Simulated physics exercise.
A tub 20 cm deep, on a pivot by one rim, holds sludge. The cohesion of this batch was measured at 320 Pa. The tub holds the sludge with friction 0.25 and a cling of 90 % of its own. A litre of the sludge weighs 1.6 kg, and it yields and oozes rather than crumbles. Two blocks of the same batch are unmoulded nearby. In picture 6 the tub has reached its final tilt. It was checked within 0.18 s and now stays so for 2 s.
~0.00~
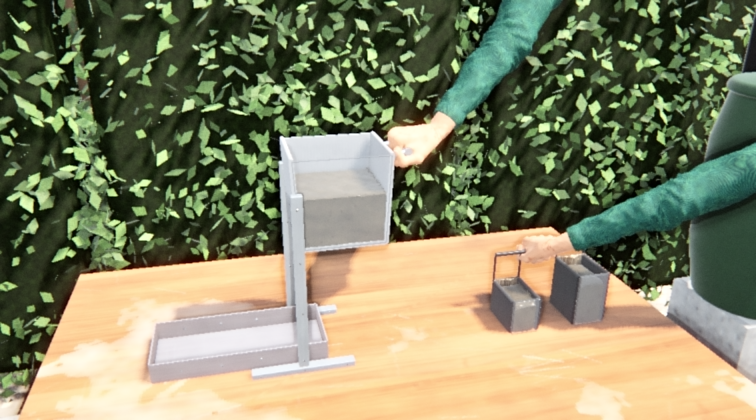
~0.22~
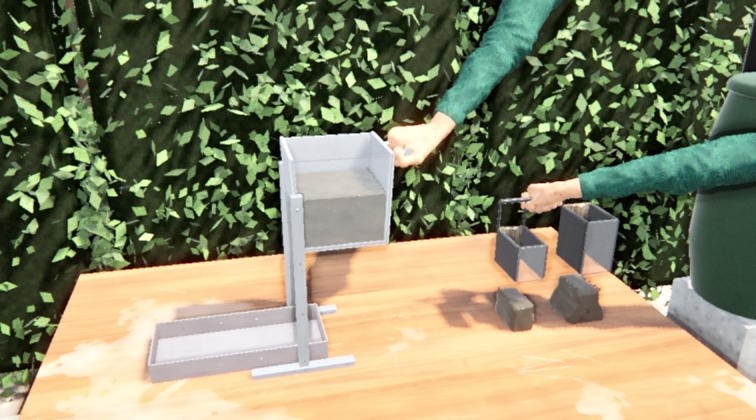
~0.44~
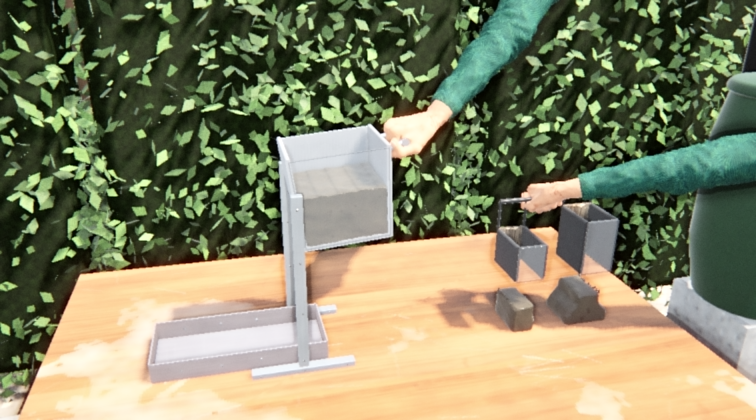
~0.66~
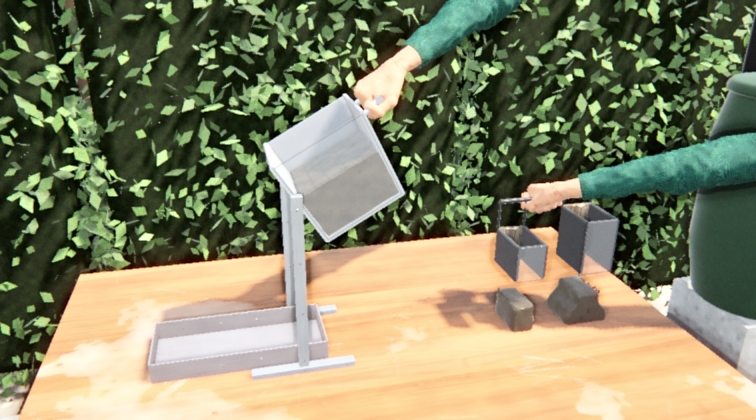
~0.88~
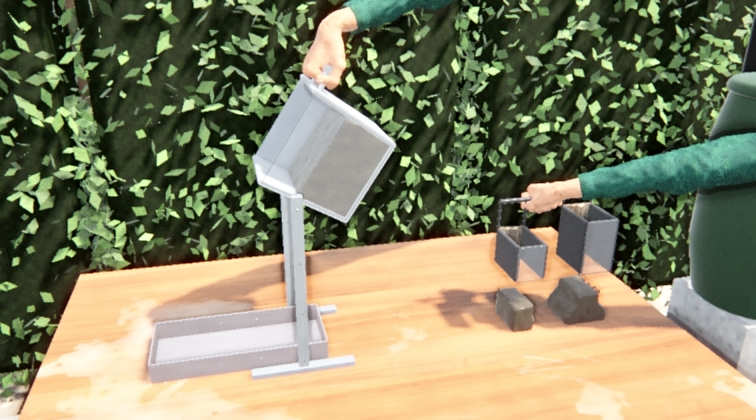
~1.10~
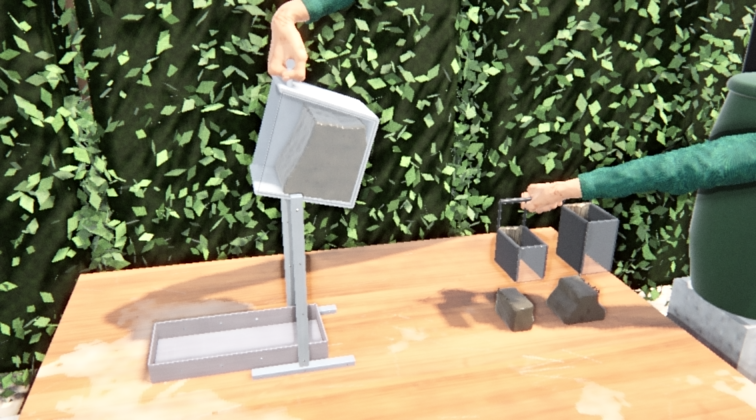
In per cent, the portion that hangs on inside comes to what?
Expect roughly 100 %.
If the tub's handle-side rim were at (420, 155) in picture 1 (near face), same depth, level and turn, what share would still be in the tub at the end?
Then about 80 %.
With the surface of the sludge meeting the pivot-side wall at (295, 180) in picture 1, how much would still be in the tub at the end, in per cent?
In that case some 80 per cent.
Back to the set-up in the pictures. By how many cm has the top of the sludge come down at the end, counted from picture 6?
Roughly 3 cm.
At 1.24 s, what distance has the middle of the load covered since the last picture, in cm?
Some 2 cm.
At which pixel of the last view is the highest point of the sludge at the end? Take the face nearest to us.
Near (347, 137).
After 1.24 s, the tub is at 73 degrees and holds 100 %.
After 1.41 s, the tub is at 73 degrees and holds 100 %.
After 1.58 s, the tub is at 73 degrees and holds 100 %.
After 1.75 s, the tub is at 73 degrees and holds 100 %.
After 3.10 s, at the end, the tub is at 73 degrees and holds 100 %.
